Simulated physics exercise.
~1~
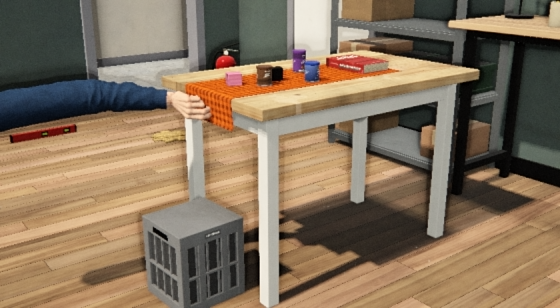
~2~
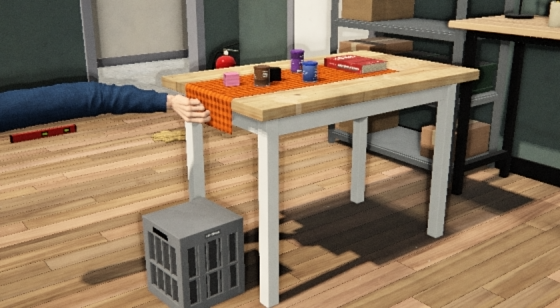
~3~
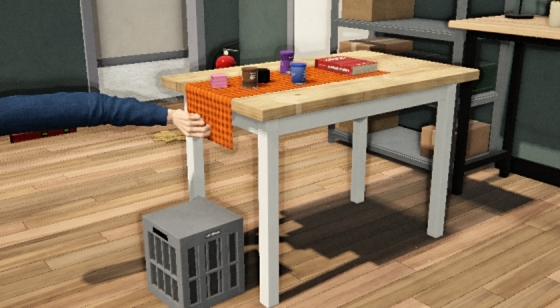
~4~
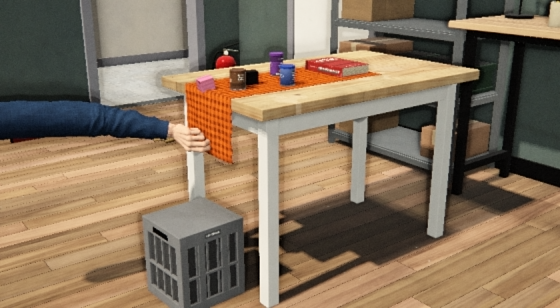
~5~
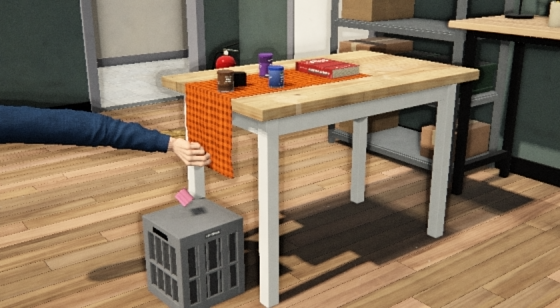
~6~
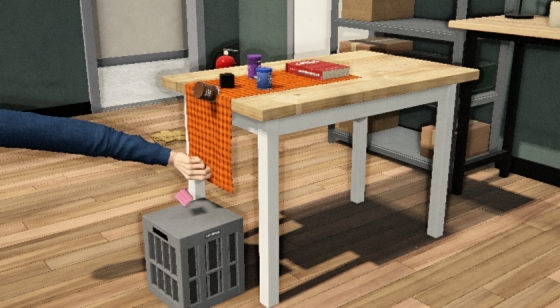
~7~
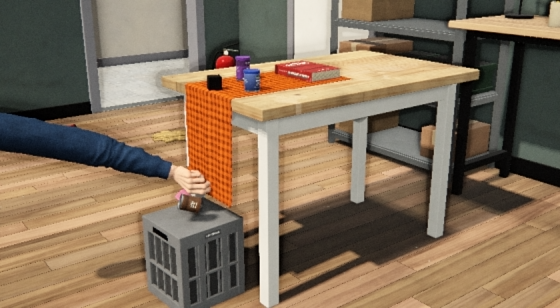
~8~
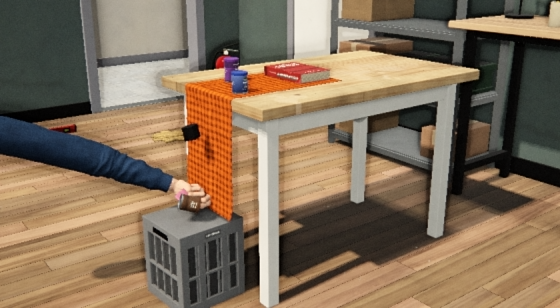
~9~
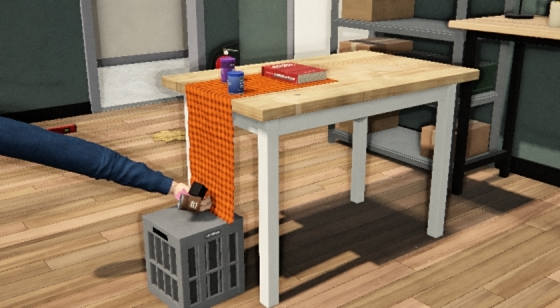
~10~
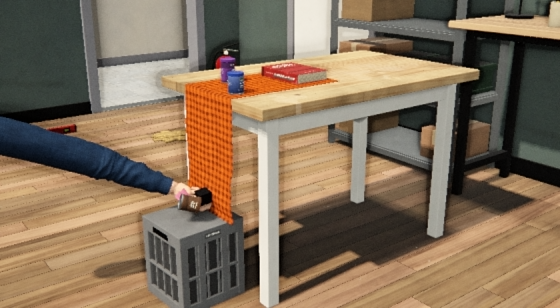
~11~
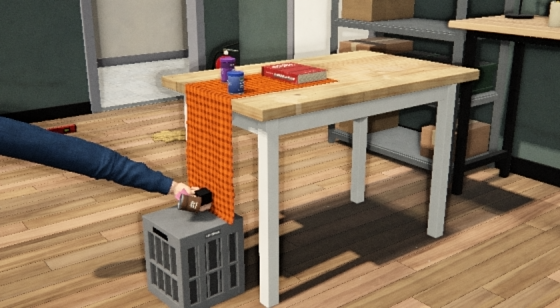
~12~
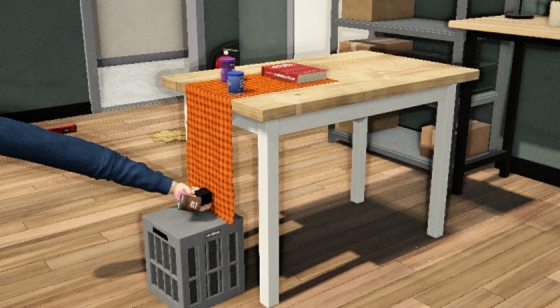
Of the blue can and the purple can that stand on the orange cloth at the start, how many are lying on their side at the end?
None of them are. The blue can and the purple can both still stand upright on the cloth on the table.
